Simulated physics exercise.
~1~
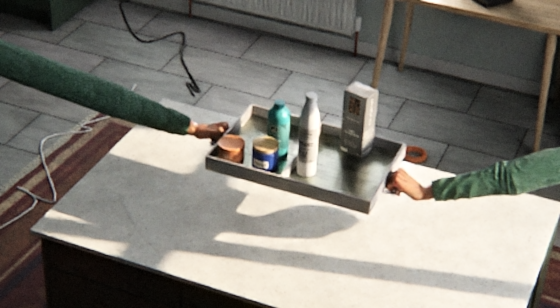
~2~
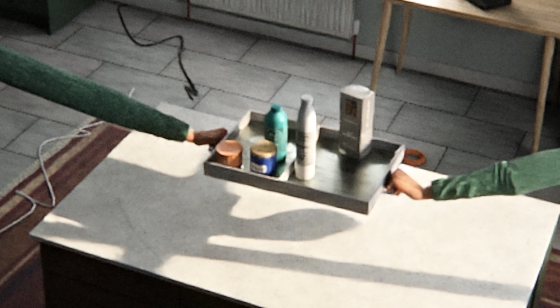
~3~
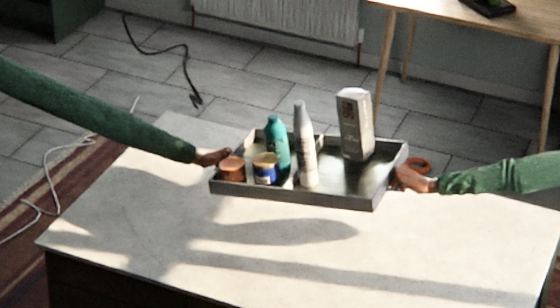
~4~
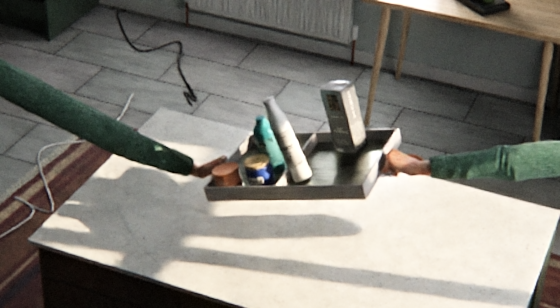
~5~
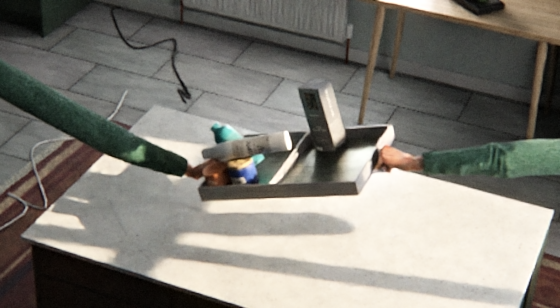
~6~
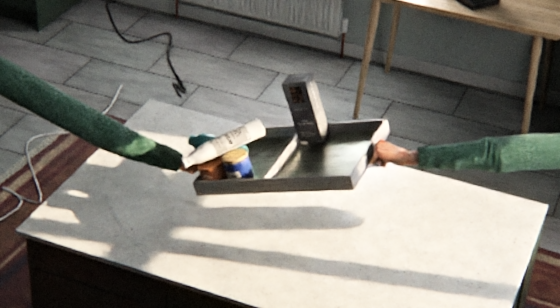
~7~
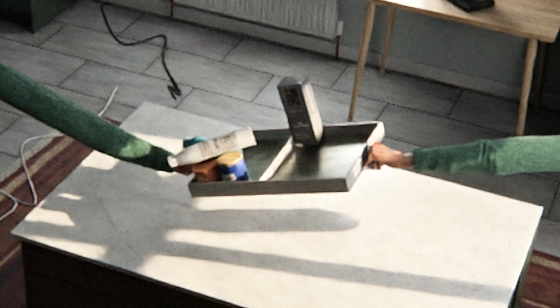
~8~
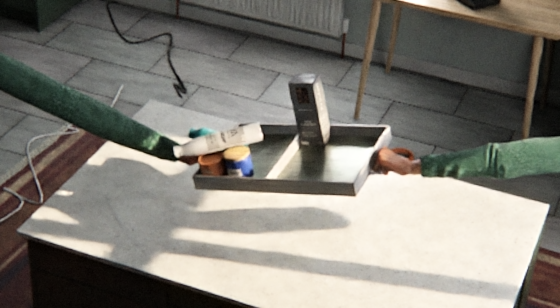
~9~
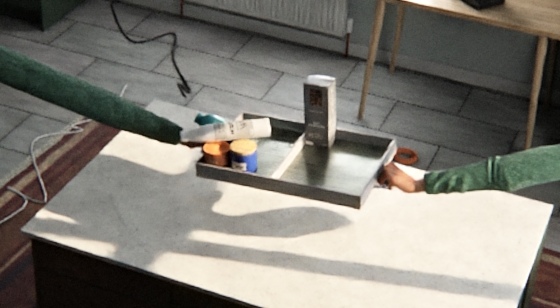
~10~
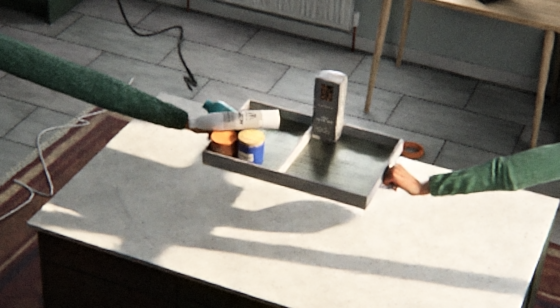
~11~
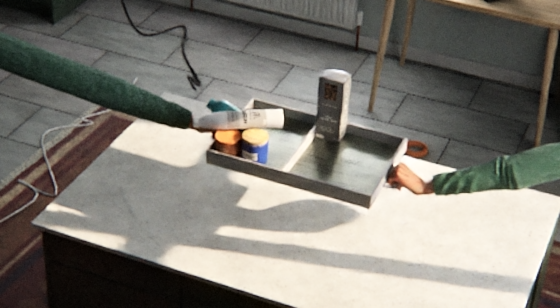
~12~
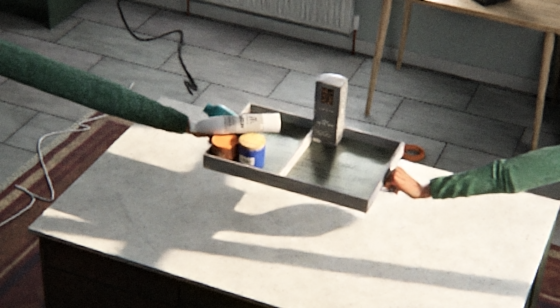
Tray held in two hands over a table tilting left, toppling white and turquoise bottles, then levelling with the grey carton upright.
